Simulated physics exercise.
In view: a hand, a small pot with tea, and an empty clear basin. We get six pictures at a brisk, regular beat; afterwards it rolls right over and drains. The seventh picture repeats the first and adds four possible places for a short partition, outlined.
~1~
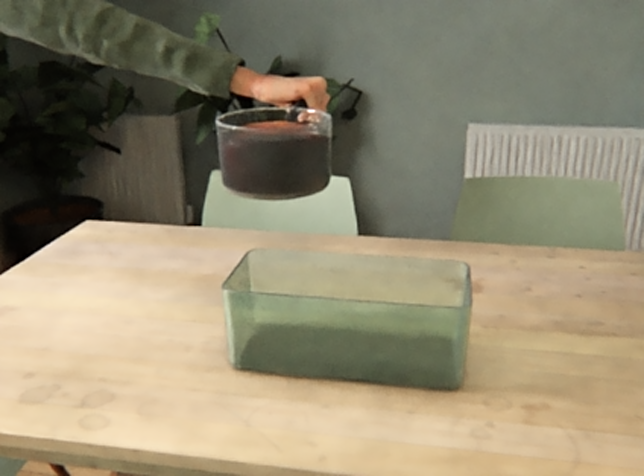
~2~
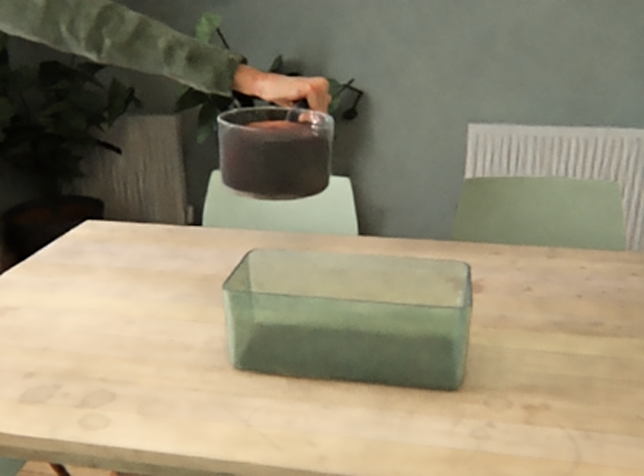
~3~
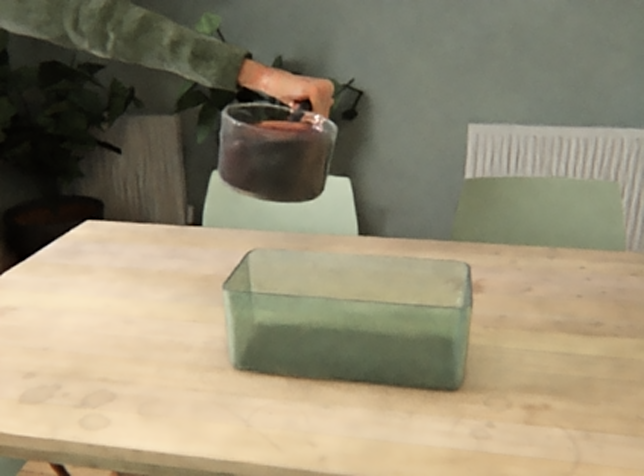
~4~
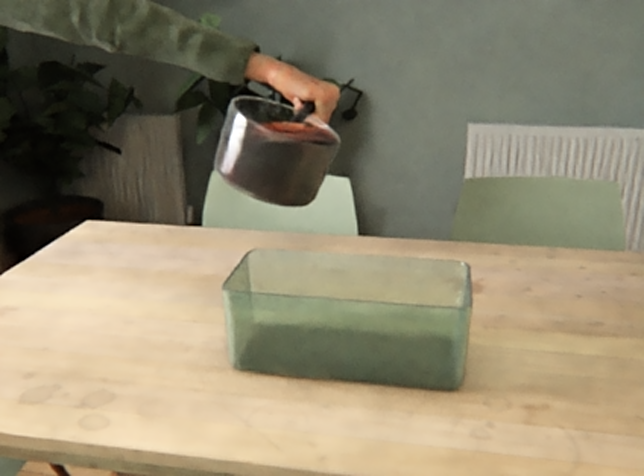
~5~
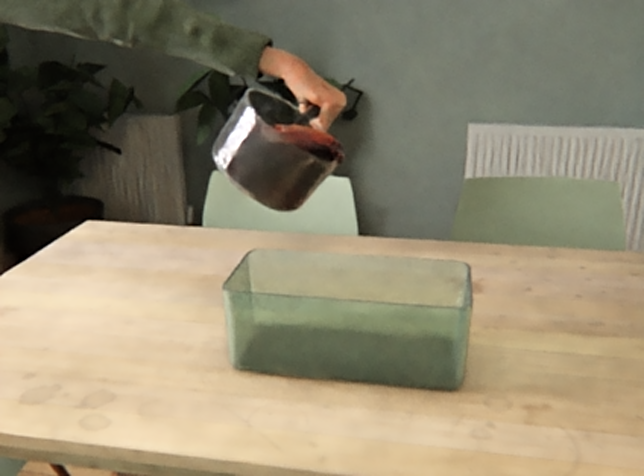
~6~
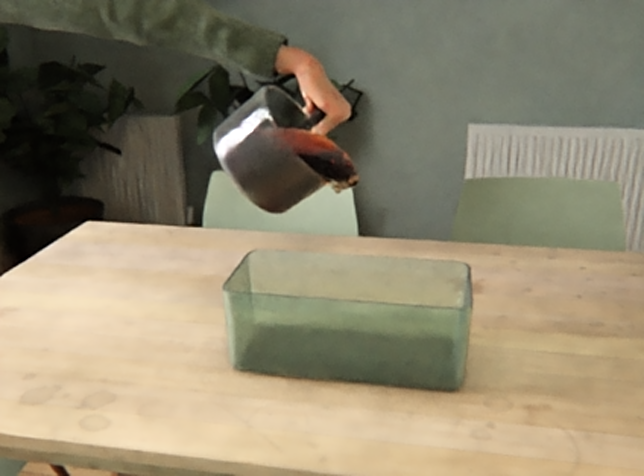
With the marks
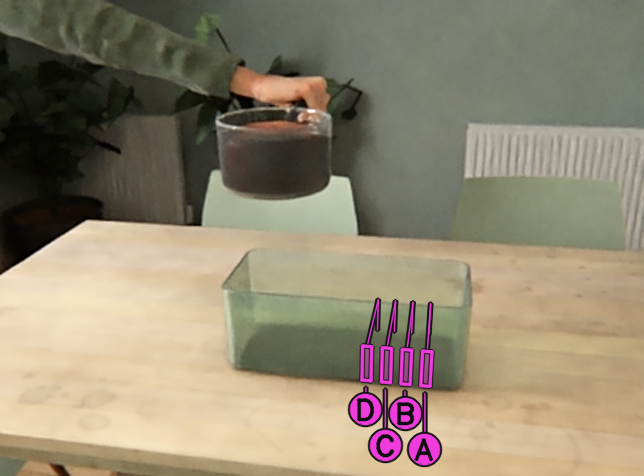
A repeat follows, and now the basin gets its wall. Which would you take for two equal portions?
The answer is slot D.
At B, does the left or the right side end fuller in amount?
The left side.
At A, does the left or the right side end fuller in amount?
The left side.
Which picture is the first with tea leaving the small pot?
In picture 5.
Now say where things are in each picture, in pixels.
Upright, lip at (328, 119); basin from (231, 365) to (463, 387); nothing has left yet, in the first frame.
Tipped about 3°, lip at (331, 121); nothing has left yet, in the second frame.
Tipped about 10°, lip at (334, 130); nothing has left yet, in the third frame.
Tipped about 22°, lip at (338, 142); nothing has left yet, in the fourth frame.
Tipped about 37°, lip at (339, 159); tea is over the lip, down to (339, 159), in the fifth frame.
Tipped about 53°, lip at (335, 176); tea is over the lip, down to (339, 190), in the sixth frame.
In magenta, A at (424, 393); B at (405, 391); C at (385, 389); D at (365, 387).
With A, about 81 % ends left of the wall and 8 % right of it; 11 % is lost outside.
With B, about 89 % ends left of the wall and 6 % right of it; 5 % is lost outside.
With C, about 78 % ends left of the wall and 19 % right of it; 3 % is lost outside.
With D, about 49 % ends left of the wall and 48 % right of it; 4 % is lost outside.
